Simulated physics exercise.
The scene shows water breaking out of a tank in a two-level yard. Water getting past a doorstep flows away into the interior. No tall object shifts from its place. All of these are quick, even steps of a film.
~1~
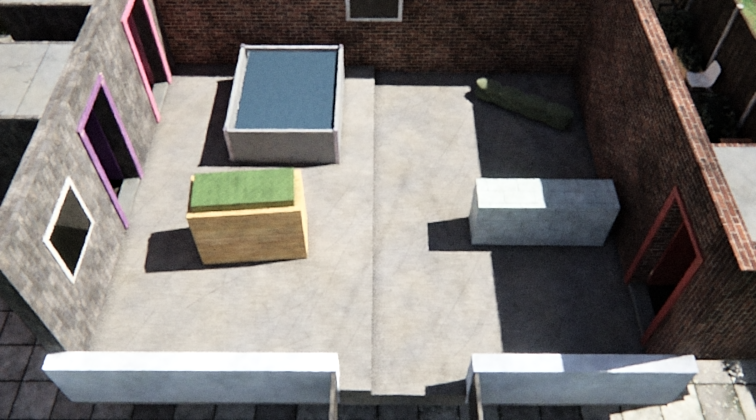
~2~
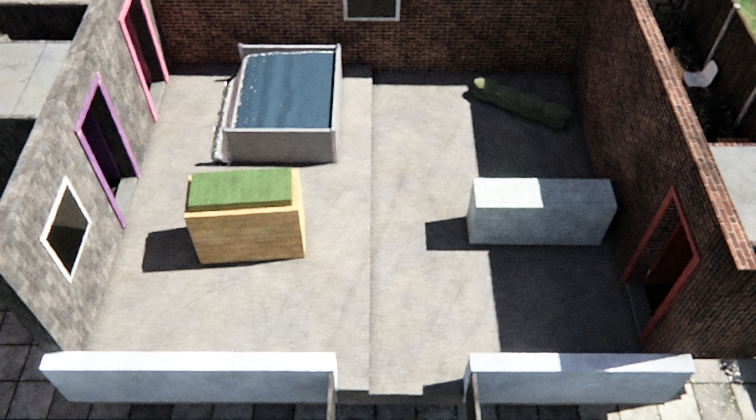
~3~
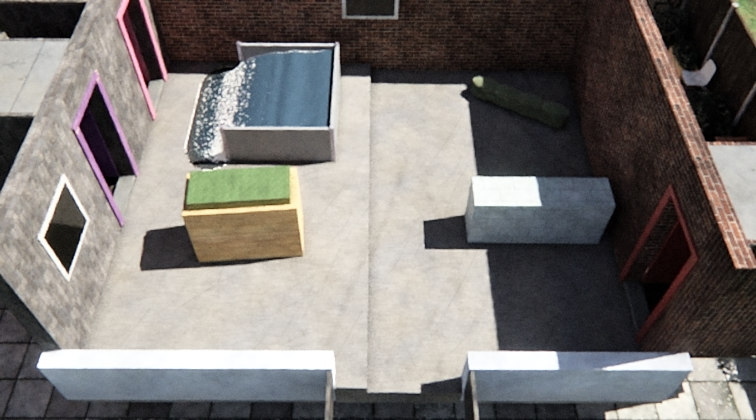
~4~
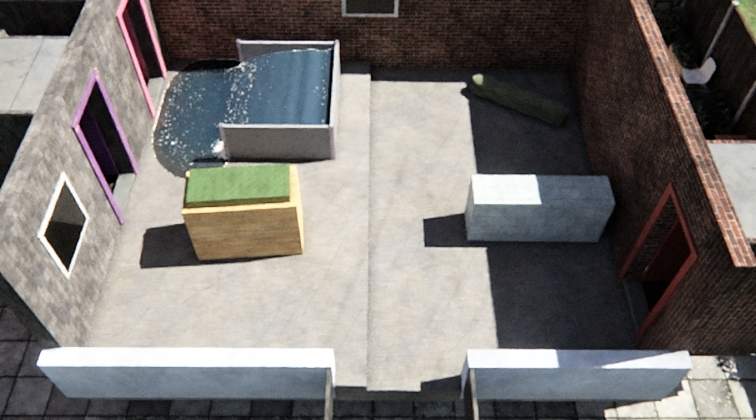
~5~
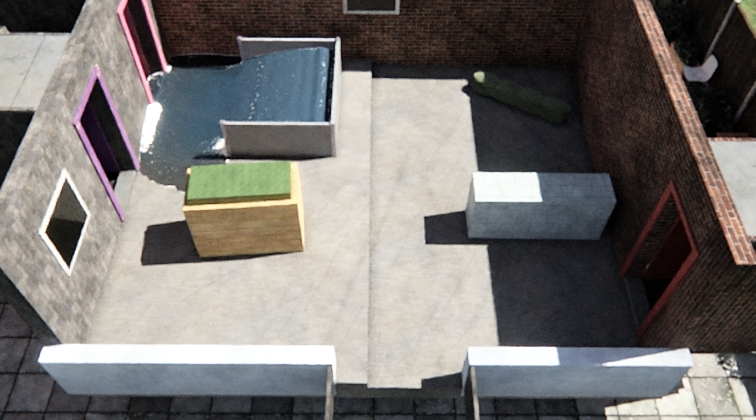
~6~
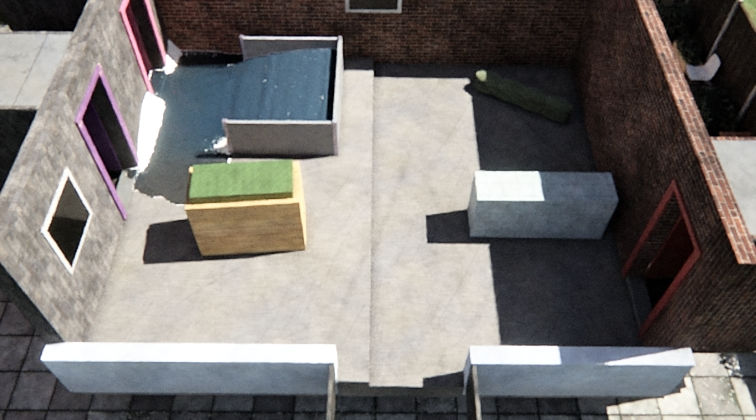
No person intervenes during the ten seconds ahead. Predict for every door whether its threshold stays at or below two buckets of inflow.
In the end the red door respects the limit; the purple door breaks the limit; the pink door breaks the limit.
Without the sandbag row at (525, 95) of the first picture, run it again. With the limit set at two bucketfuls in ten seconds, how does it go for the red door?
Red door: Remains below.
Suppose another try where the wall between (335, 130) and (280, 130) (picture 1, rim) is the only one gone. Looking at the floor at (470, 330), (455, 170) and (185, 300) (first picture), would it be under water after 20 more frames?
First soaked through, second kept bare, third kept bare.
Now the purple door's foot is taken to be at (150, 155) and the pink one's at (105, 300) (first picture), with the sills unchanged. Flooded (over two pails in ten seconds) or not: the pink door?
Taken on its own, the pink door goes beyond the limit.
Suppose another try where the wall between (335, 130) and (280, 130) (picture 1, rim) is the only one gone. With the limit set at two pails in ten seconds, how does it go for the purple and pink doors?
The purple tops the mark and the pink stays below the mark.
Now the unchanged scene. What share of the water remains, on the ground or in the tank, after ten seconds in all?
Roughly 68 parts in a hundred.
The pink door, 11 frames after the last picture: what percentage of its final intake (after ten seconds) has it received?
By then roughly 65 percent of the ten-second total is in.
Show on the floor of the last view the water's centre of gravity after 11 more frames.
It is around (219, 124).
A moment on, water covers 15 % of the floor; the red door not reached, the purple door under two buckets in, the pink door far over two buckets in.
Next, water covers 20 % of the floor; the red door not reached, the purple door over two buckets in, the pink door far over two buckets in.
Then, water covers 30 % of the floor; the red door not reached, the purple door over two buckets in, the pink door far over two buckets in.
Later, water covers 65 % of the floor; the red door not reached, the purple door over two buckets in, the pink door far over two buckets in.
In the end, water covers 80 % of the floor; the red door wet at the sill, nothing in, the purple door over two buckets in, the pink door far over two buckets in.
